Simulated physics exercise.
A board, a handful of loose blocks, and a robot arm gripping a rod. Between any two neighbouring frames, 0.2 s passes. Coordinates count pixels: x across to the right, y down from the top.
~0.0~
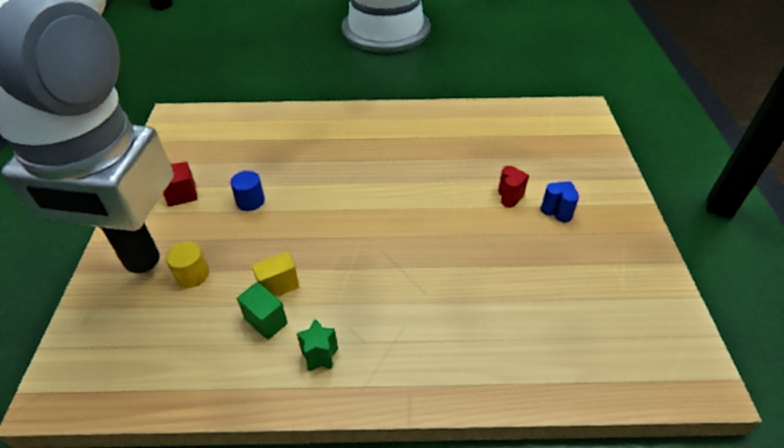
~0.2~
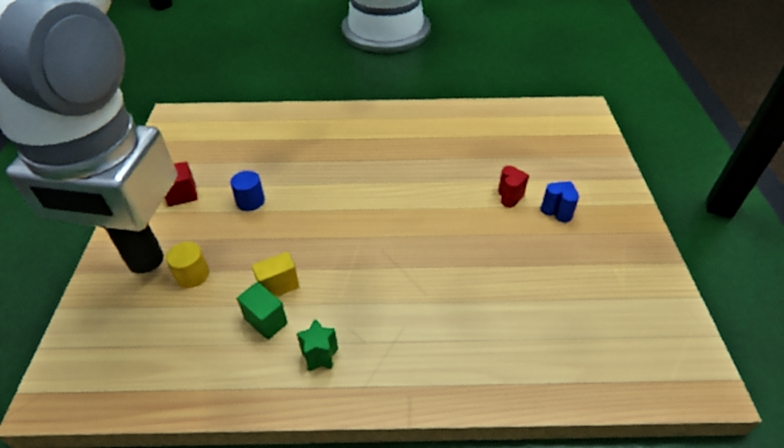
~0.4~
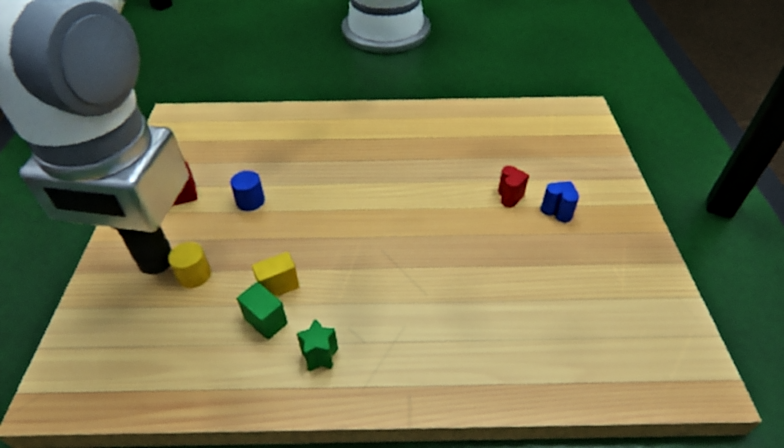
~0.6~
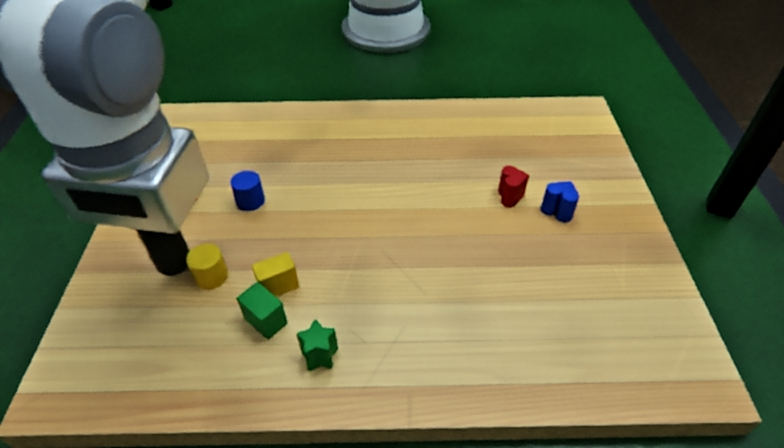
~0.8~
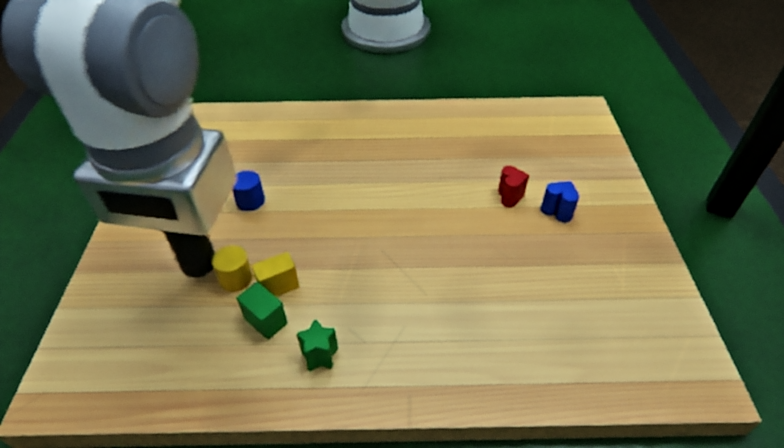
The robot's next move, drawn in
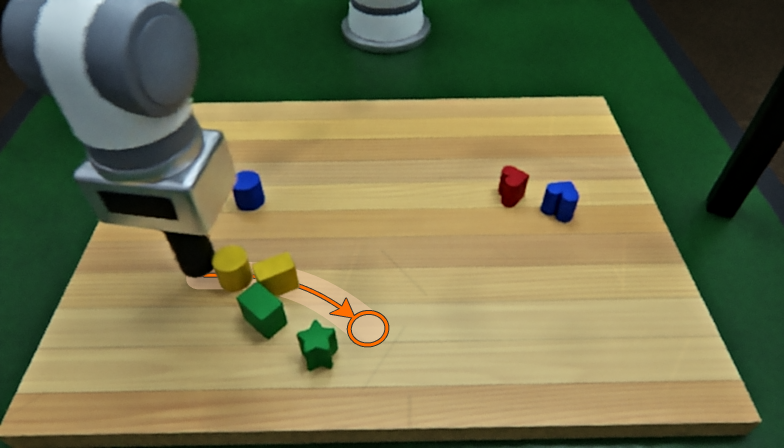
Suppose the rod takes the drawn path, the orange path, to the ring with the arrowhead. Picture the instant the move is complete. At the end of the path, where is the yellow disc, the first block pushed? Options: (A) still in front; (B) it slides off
A
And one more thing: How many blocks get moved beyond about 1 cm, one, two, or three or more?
I count two.
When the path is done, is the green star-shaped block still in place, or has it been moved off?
It will remain on its spot.
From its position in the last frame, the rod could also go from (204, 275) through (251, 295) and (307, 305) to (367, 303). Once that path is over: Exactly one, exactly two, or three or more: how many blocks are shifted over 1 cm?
That makes 3 blocks or more.
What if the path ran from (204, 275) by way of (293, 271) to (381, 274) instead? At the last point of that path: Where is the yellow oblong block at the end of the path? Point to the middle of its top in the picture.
In the picture, it is at (325, 306).
The drawn path runs from (204, 275) via (264, 278) and (320, 295), ending at (368, 328).
What follows on the original path. One third of the way, rod at (261, 267); yellow disc at (286, 271); yellow oblong block at (312, 281), turned 45° anticlockwise.
Two thirds of the way, rod at (318, 285); yellow disc at (343, 293); yellow oblong block at (363, 312), turned 20° anticlockwise.
At the end, rod at (367, 318); yellow disc at (394, 332); green oblong block not moved; yellow oblong block at (410, 357); green star-shaped block not moved.
